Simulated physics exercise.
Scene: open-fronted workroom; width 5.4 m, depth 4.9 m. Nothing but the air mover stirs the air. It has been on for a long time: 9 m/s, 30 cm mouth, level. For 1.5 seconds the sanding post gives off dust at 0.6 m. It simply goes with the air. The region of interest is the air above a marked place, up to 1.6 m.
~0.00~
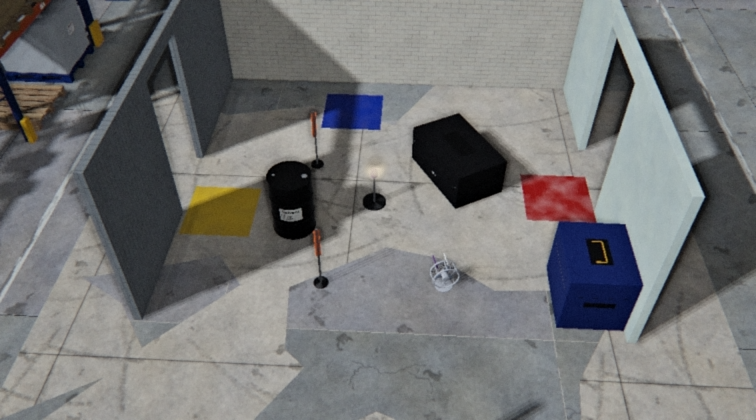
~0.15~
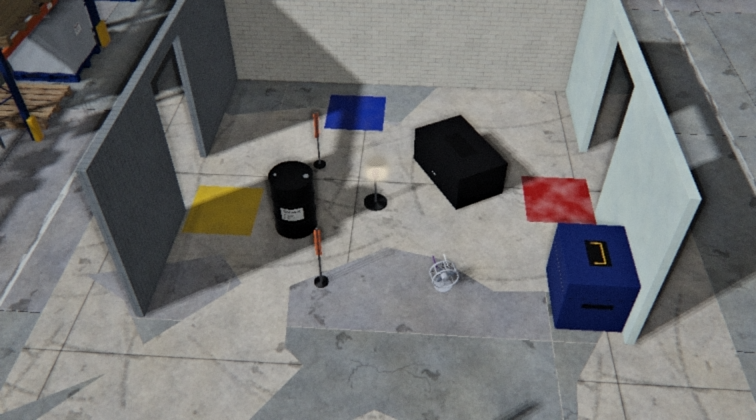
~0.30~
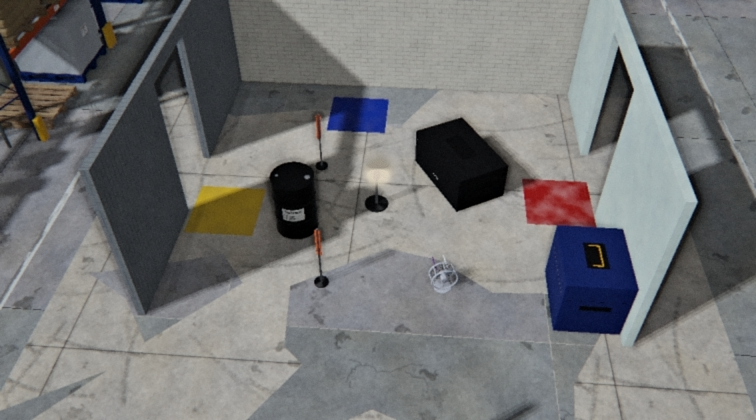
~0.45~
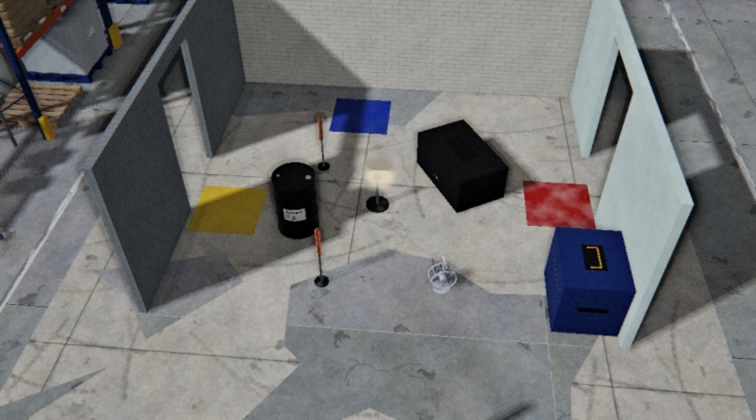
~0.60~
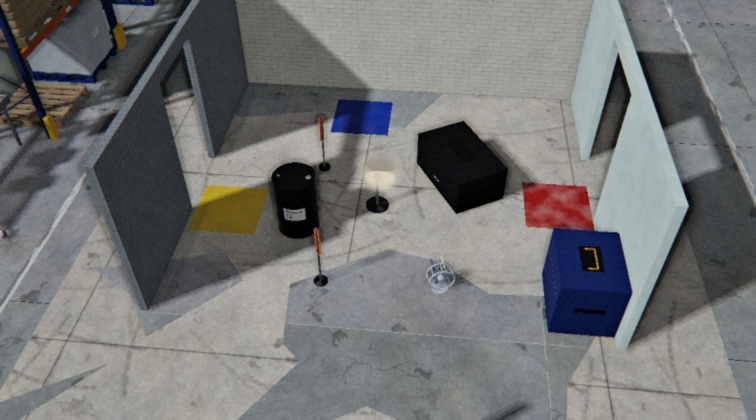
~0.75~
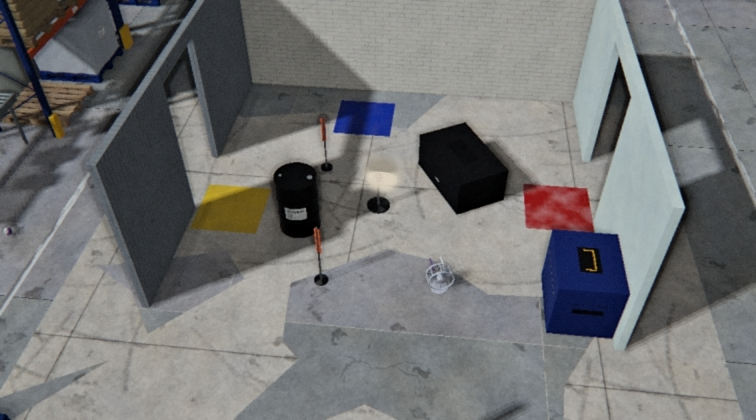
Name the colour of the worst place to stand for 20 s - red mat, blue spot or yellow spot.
Blue.
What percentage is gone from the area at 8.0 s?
About 40 per cent.
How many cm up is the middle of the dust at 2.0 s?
Middle height: Approx. 40 cm.
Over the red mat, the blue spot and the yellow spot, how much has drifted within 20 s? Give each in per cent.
About 5 per cent red, 90 per cent blue and 30 per cent yellow.
By 2.0 s, 0 % has passed over the yellow spot, 0 % over the red mat and 12 % over the blue spot; 0 % has left the area, and the middle of the rest is near (384, 171).
By 4.0 s, 0 % has passed over the yellow spot, 0 % over the red mat and 82 % over the blue spot; 3 % has left the area, and the middle of the rest is near (317, 62).
By 8.0 s, 21 % has passed over the yellow spot, 3 % over the red mat and 88 % over the blue spot; 43 % has left the area, and the middle of the rest is near (208, 124).
By 20.0 s, 27 % has passed over the yellow spot, 5 % over the red mat and 88 % over the blue spot; 88 % has left the area.
